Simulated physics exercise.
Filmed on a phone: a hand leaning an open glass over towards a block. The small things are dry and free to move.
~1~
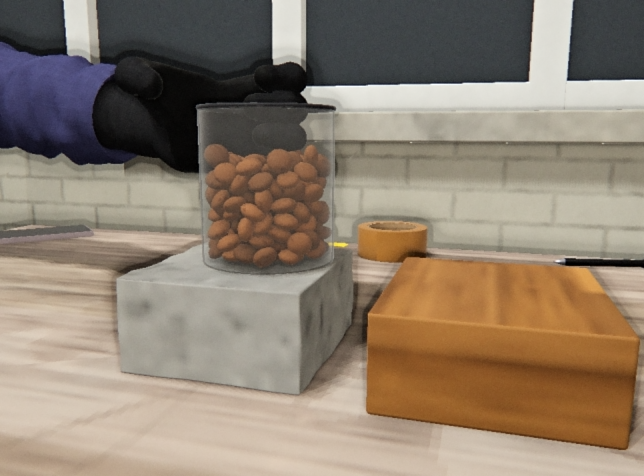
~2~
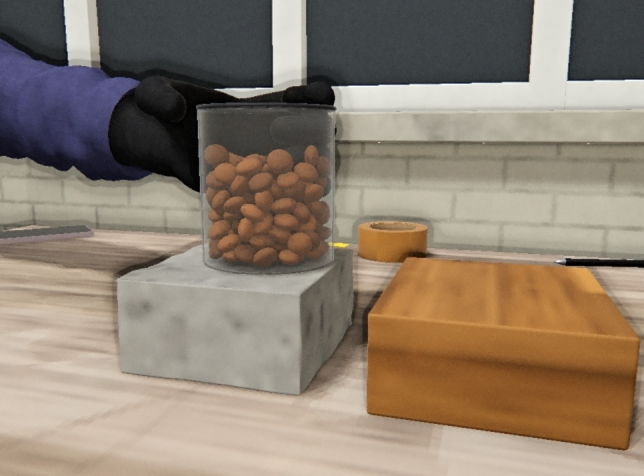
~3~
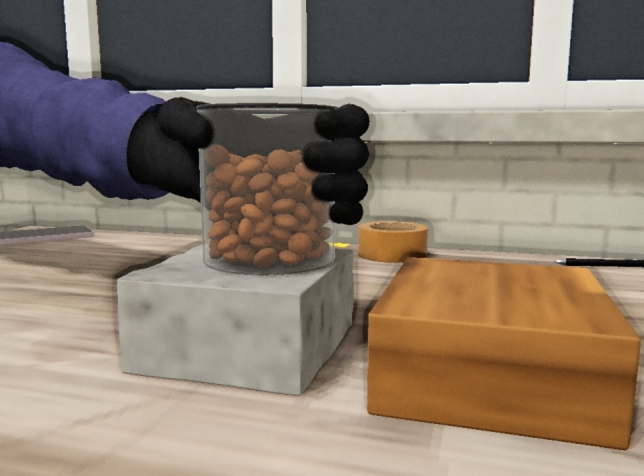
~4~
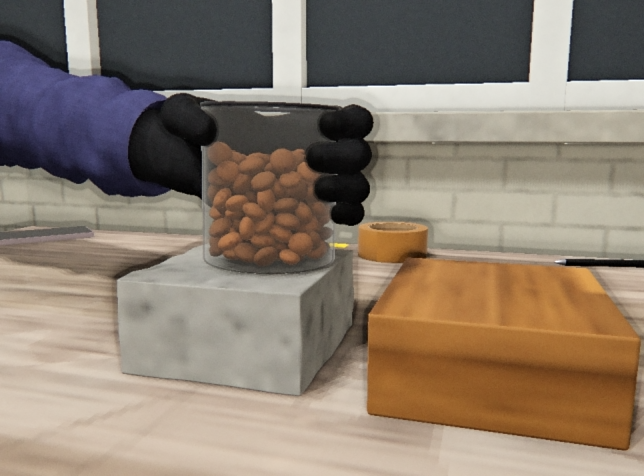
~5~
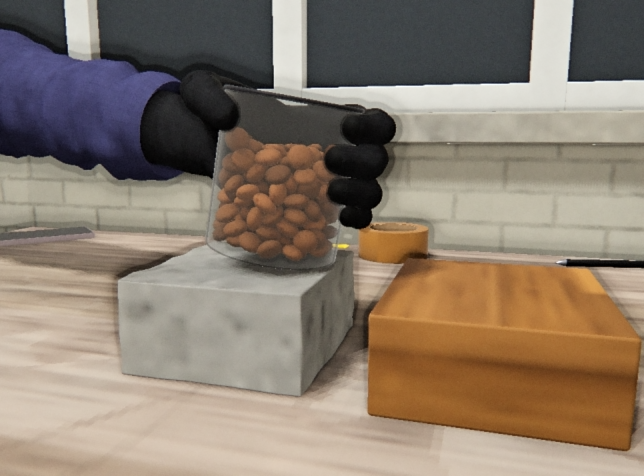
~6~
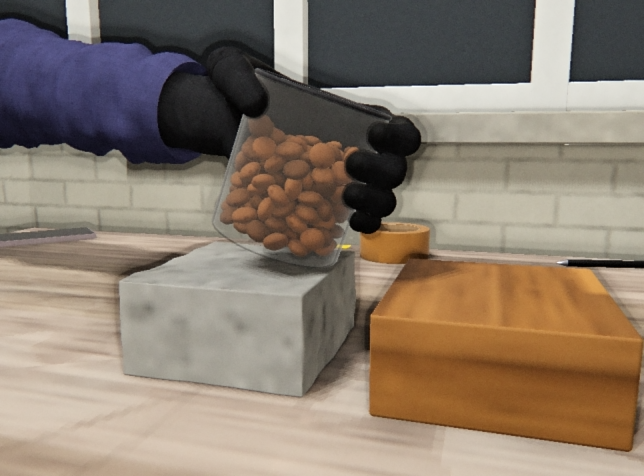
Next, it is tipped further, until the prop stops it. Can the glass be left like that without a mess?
The filling starts tumbling out.
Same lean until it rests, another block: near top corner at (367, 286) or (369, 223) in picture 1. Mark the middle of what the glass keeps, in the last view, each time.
One: (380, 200). Two: (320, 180).
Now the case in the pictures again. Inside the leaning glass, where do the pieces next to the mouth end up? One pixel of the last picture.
Roughly at (505, 276).
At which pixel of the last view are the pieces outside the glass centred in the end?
At about (538, 279).
Then, 0.43 s after the last picture, the glass leans 41°; everything is still inside.
Then, 0.97 s after the last picture, the glass leans 67°; everything is still inside.
Then, 1.55 s after the last picture, the glass leans 95°; a small part of the bits of dog kibble out of it.
At rest, the glass rests on the block at 99°; a small part of the bits of dog kibble out of it.
